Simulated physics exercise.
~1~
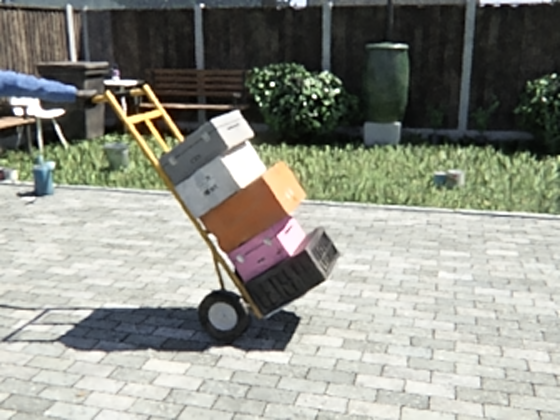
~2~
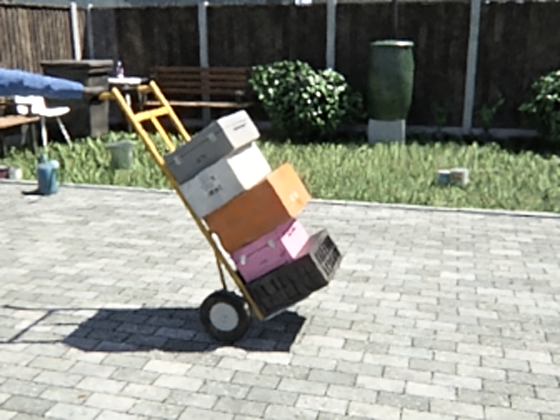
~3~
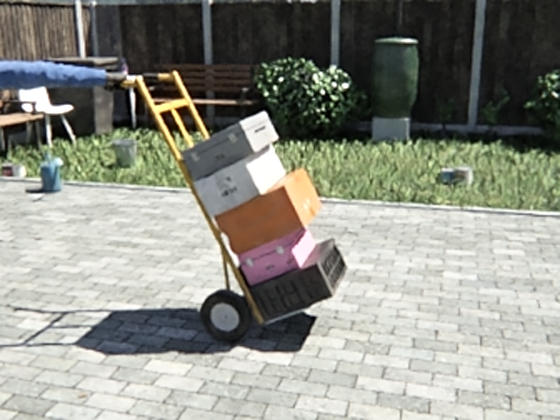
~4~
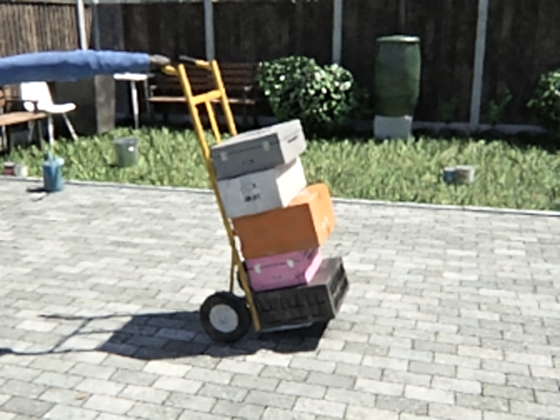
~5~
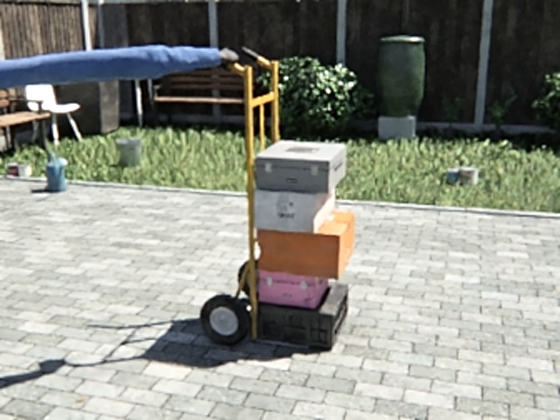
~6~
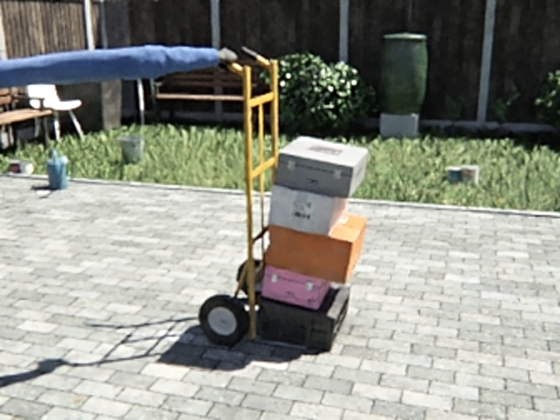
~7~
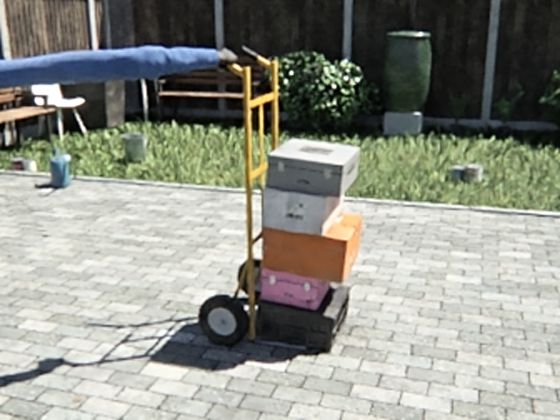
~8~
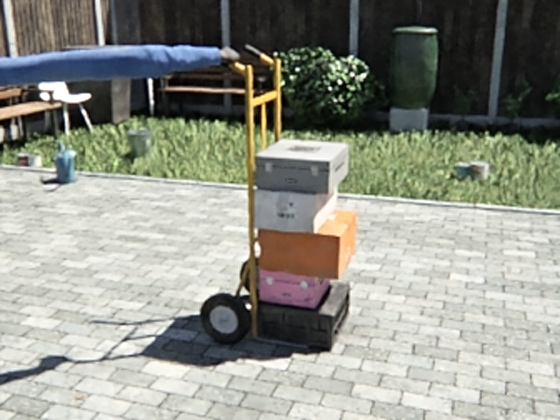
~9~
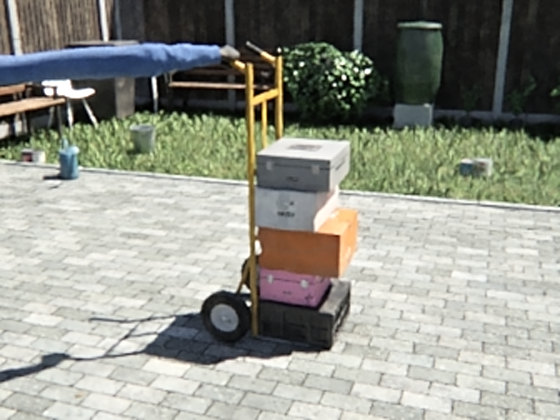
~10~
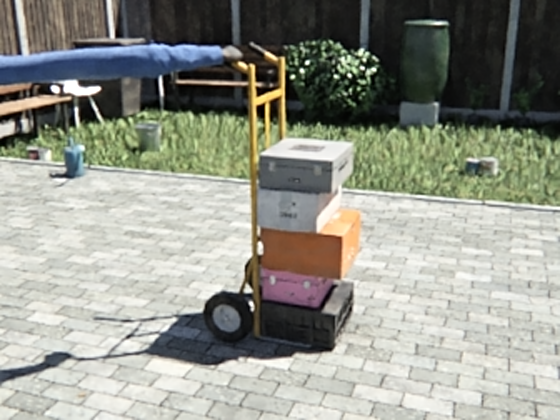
At the start, a blue-sleeved arm reaching in from the left holds a yellow hand truck tilted back on a paved yard, loaded with five stacked pieces. From the bottom up sit a black crate, a pink toolbox, an orange parcel, a white box and a grey toolbox. The arm pushes the handle to the right, and the truck swings upright until its plate meets the ground. As it stops, the stack tips forward, leaning to the right away from the frame. It then rocks back and settles. At the end, the truck stands upright and still, with all five pieces in place.
